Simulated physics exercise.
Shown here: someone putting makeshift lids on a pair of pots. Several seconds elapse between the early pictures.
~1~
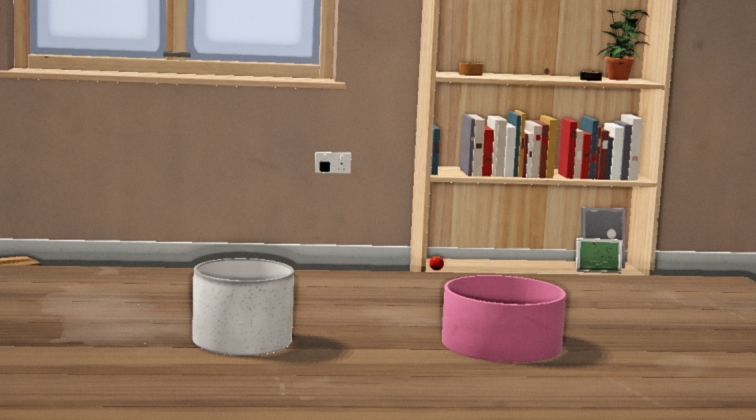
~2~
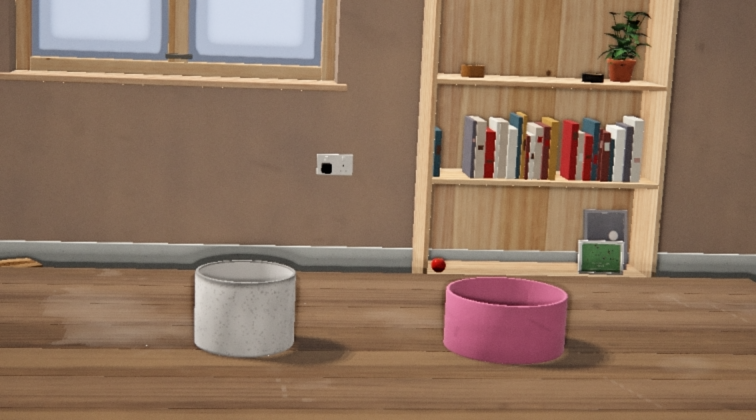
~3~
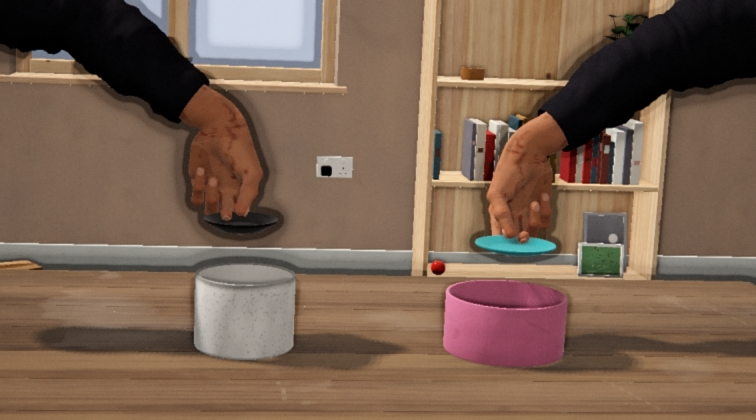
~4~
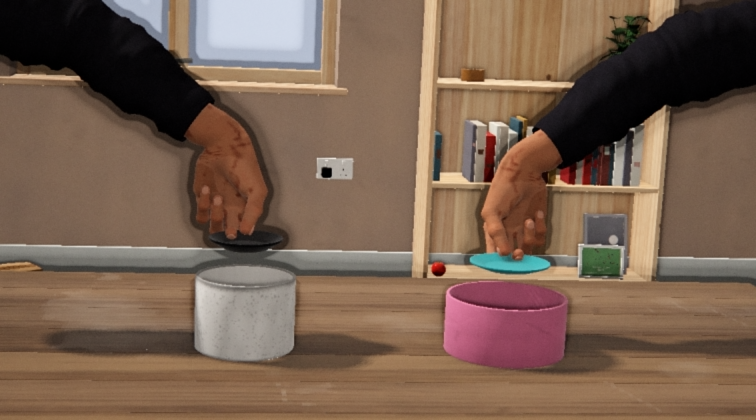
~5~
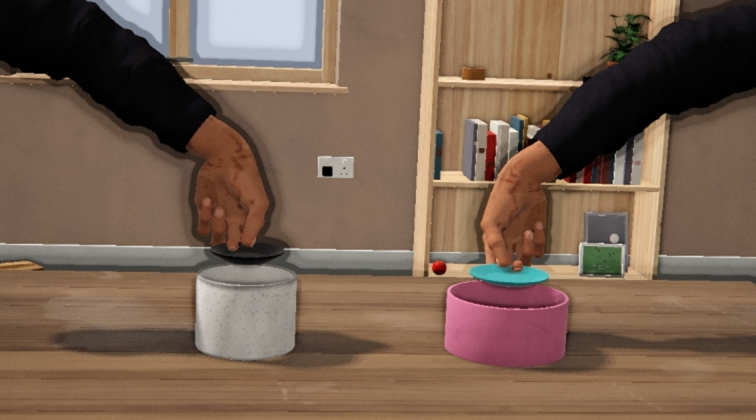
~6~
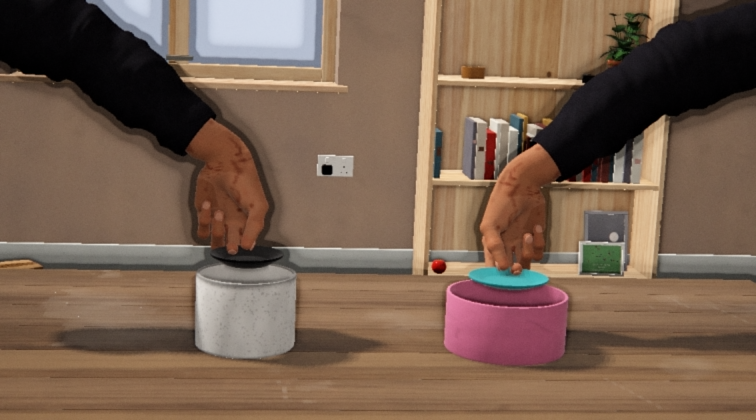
Two dark-sleeved arms reach in from the upper left and right over a wooden surface, seen from slightly above in a room with a window and a bookshelf. A speckled pale grey pot stands at left and a wider pink one at right, both open and empty-handed at first. The hands then appear holding a black disc and a turquoise disc and lower them to the pots' rims, still gripping them, while the view barely shifts.
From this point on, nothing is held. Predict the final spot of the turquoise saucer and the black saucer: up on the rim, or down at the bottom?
The turquoise saucer goes down to the bottom. The black saucer goes down to the bottom.
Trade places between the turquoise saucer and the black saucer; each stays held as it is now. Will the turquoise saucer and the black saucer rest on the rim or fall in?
Looking at both, the turquoise saucer ends up in and the black saucer ends up in.
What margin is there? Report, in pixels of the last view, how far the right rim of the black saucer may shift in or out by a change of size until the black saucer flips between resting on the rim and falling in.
The switch comes after some 12 pixels of movement to the right.
Then, 0.16 s on from there, turquoise saucer on its way down near (505, 331); black saucer on its way down near (246, 311).
In the end, the turquoise saucer falls in, near (505, 339); the black saucer falls in, near (245, 336).
